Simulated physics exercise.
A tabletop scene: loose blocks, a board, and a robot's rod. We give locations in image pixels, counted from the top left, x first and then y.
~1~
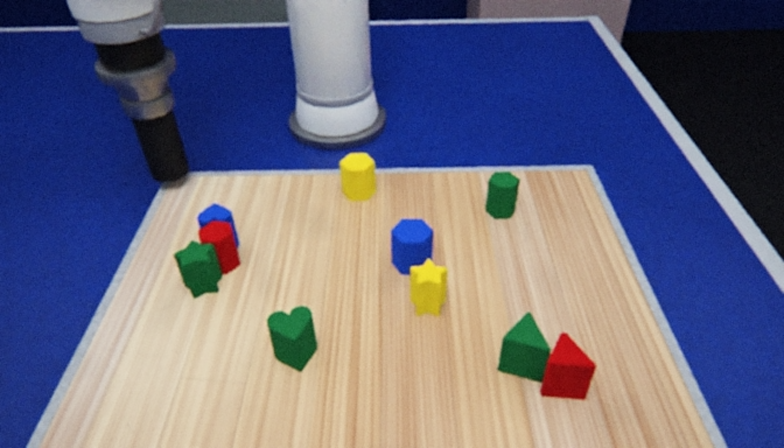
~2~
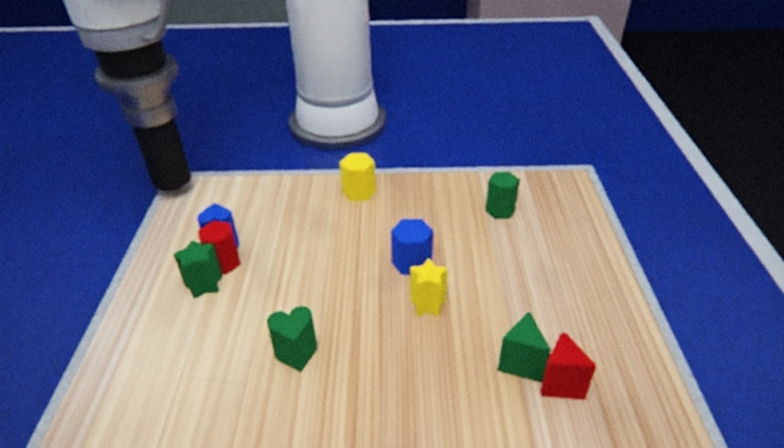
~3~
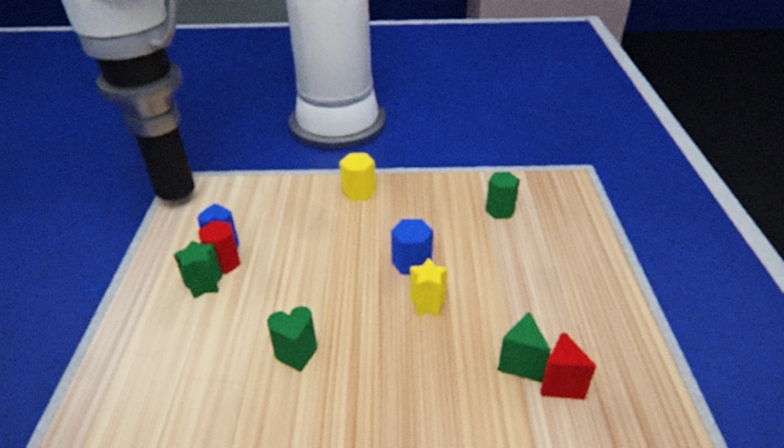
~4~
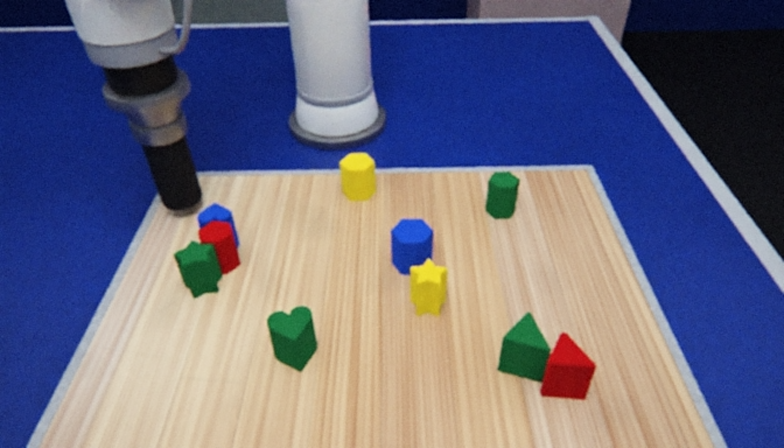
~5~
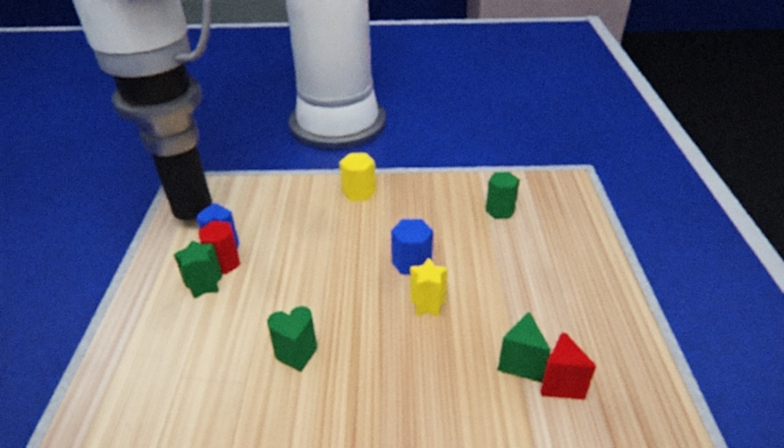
The robot's dark rod crept a short way down and slightly right along the board's upper left corner, nearing a blue block clustered with red and green ones, while all the colored blocks stayed still.
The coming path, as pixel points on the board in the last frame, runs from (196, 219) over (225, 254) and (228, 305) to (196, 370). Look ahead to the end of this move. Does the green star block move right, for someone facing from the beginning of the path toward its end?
Final answer: Yes.
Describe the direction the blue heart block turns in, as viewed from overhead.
Rotates counter-clockwise.
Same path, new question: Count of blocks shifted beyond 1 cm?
I count three at least.
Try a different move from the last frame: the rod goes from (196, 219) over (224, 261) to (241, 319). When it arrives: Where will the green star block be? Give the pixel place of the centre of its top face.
About (186, 282).
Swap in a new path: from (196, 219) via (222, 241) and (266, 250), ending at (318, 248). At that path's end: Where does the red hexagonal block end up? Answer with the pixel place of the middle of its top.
In the picture, it is at (233, 251).
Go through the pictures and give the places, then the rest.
In the first picture, tip of the rod (171, 172), middles of tops, green star block (194, 252), blue heart block (214, 212), red hexagonal block (215, 231), green heart block (290, 321).
In the second picture, rod (172, 180), nothing pushed.
In the third picture, rod (176, 189), nothing pushed.
In the fourth picture, rod (182, 199), nothing pushed.
In the fifth picture, rod (193, 208), green star block (194, 252), blue heart block (214, 212), red hexagonal block (215, 231), green heart block (290, 321).
The first path, step by step. One third of the way, rod (223, 244); green star block (195, 257), turned 35° clockwise; blue heart block (249, 228); red hexagonal block (234, 249), turned 65° clockwise.
Two thirds of the way, rod (225, 295); green star block (176, 283); blue heart block (258, 233), turned 50° anticlockwise; red hexagonal block (253, 286), turned 40° clockwise.
At the end, rod (192, 360); green star block (169, 290), turned 160° clockwise; blue heart block (258, 233), turned 50° anticlockwise; red hexagonal block (255, 289), turned 30° clockwise; green heart block unmoved.
